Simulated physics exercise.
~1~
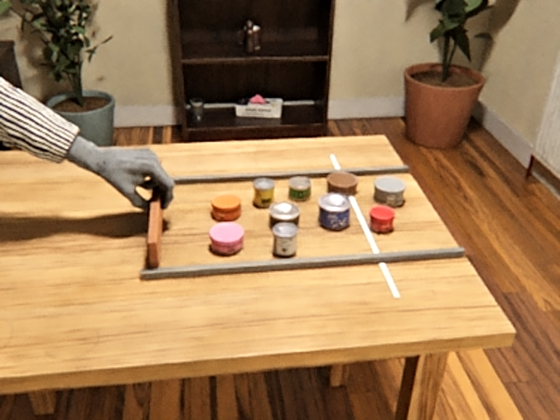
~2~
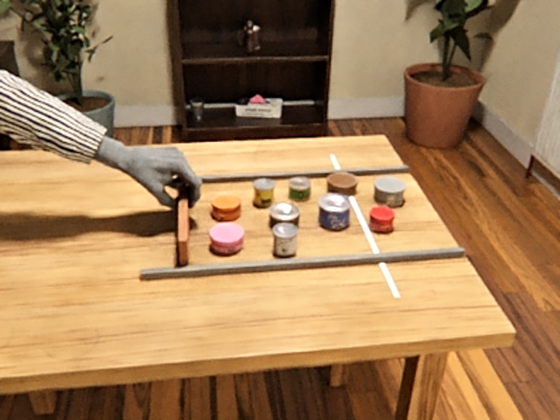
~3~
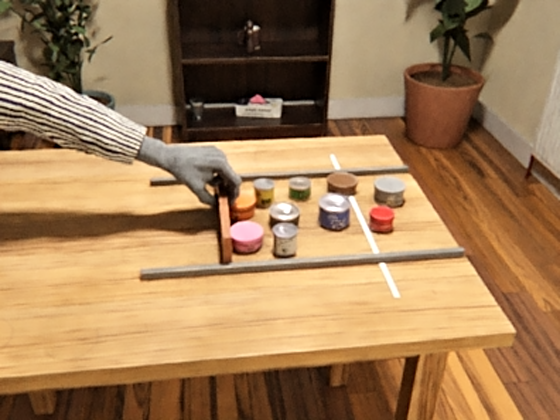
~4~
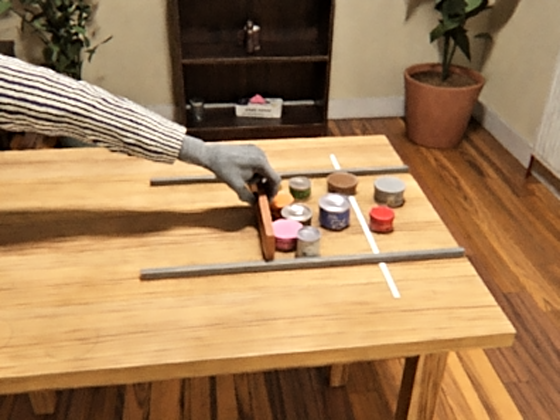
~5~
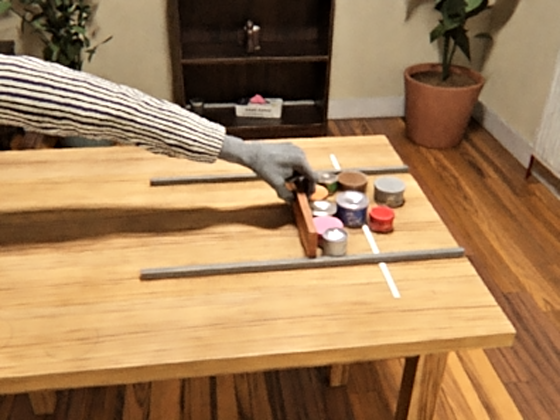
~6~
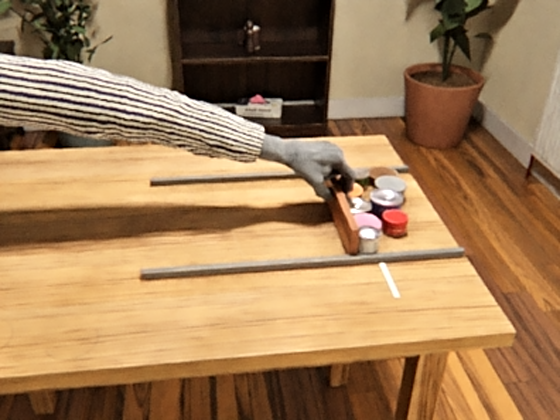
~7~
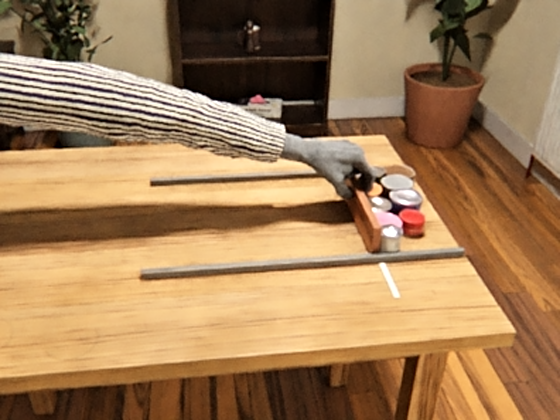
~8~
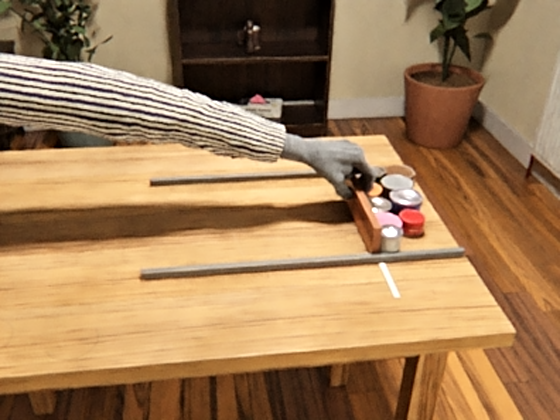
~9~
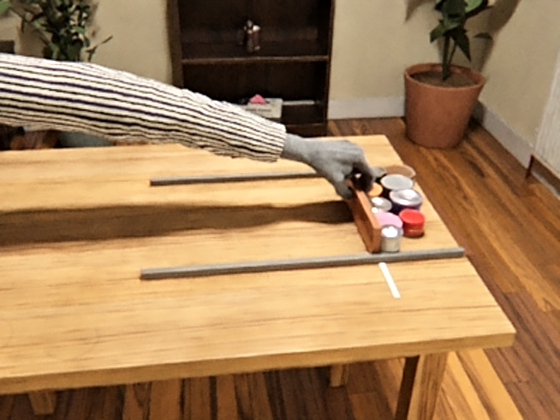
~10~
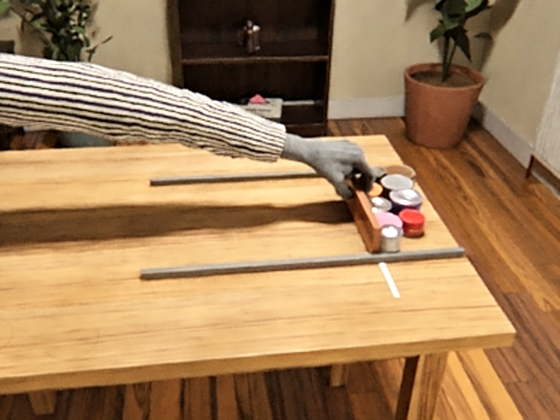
A gray-gloved hand in a striped sleeve holds a reddish-brown board upright on a light wooden table, seen from slightly above in a room with potted plants and a dark shelf. To its right, ten small tins and pots, among them orange, pink, white, blue, brown, gray and red ones, stand scattered between two gray rails, with a white tape strip crossing toward the right. The hand slides the board rightward, meeting the orange and pink ones first, then gathering the others into a tight cluster. It stops near the tape, and the crowded group rests by the table's right edge, with none falling.
